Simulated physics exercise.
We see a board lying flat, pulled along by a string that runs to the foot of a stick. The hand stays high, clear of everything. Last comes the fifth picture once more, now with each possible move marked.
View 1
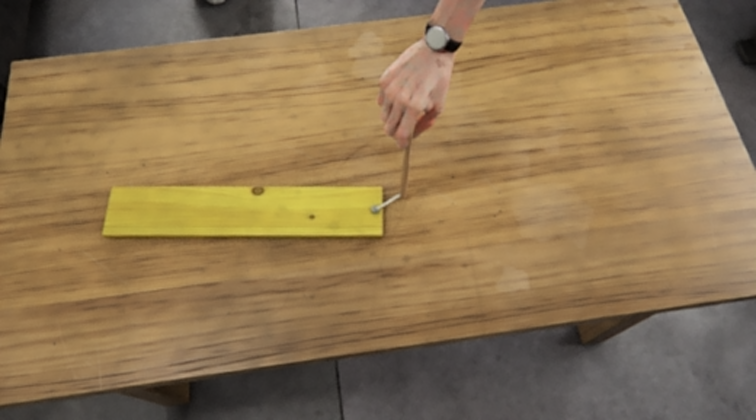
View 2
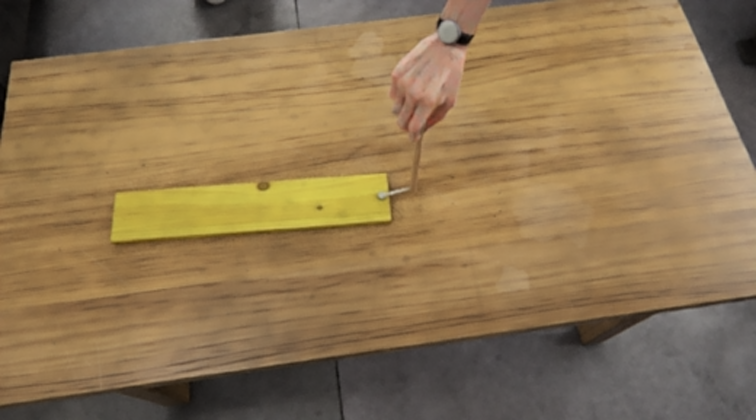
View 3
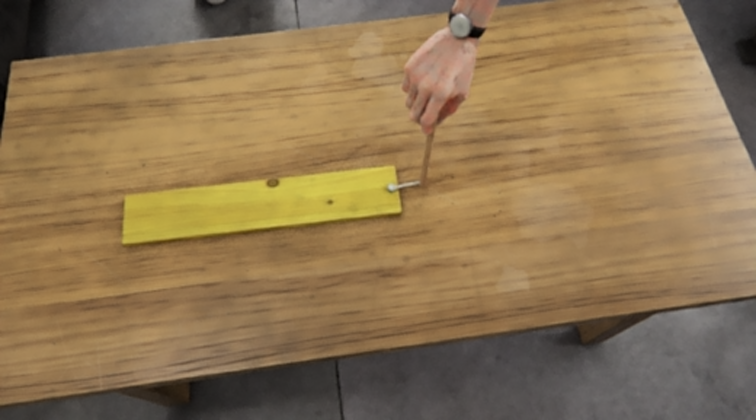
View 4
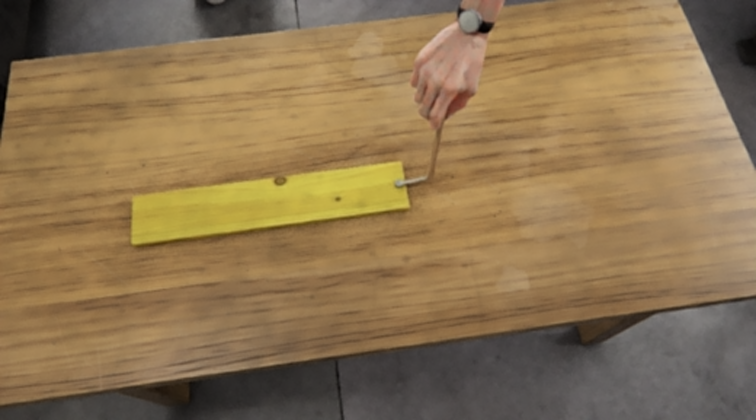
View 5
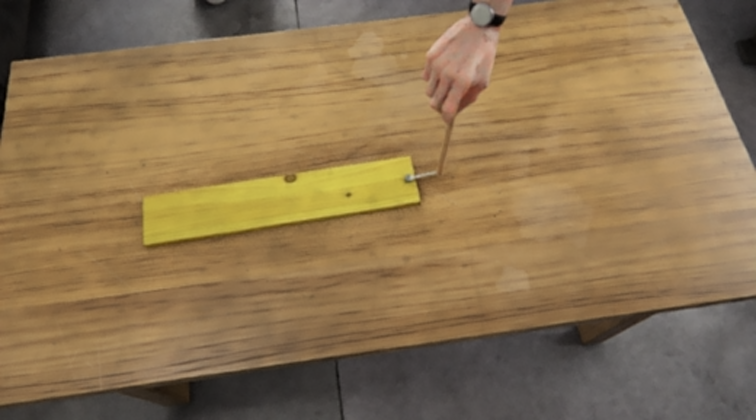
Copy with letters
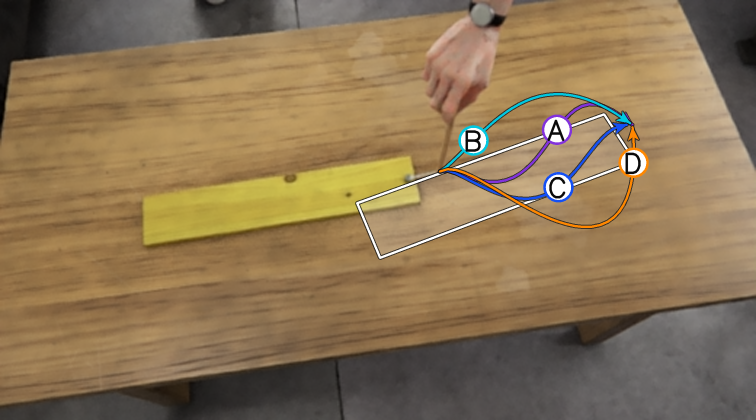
A hand wearing a dark-strapped watch reaches in from the top over a brown wooden table on a grey floor, seen from above at a steady angle. It grips a thin stick whose foot is joined by a short pale string to the right end of a long yellow board lying flat. The hand moves right and slightly upward, and the board slides a short way after it, turning slightly as its right end swings up.
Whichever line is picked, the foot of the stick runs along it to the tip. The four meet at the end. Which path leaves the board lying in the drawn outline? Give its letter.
Line D does it.
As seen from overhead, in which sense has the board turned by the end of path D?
On that path, anticlockwise.
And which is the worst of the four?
B.
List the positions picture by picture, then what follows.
In the first frame, yellow board (245, 210).
In the second frame, yellow board (252, 206).
In the third frame, yellow board (263, 203).
In the fourth frame, yellow board (271, 202).
In the fifth frame, yellow board (281, 199).
On the marked copy, A from (440, 171) via (545, 147) to (632, 125); B from (440, 171) via (519, 105) to (630, 123); C from (440, 171) via (552, 192) to (627, 125); D from (440, 171) via (583, 227) to (633, 127); the outline at (498, 182).
Following D. Soon after the start, foot of the stick (534, 213), middle of the board (371, 201).
Later, foot of the stick (625, 202), middle of the board (463, 207).
In the end, foot of the stick (631, 126), middle of the board (499, 184); it lies in the outline.
As for the rest, A leaves its middle at (484, 153); B leaves its middle at (480, 139); C leaves its middle at (489, 168).
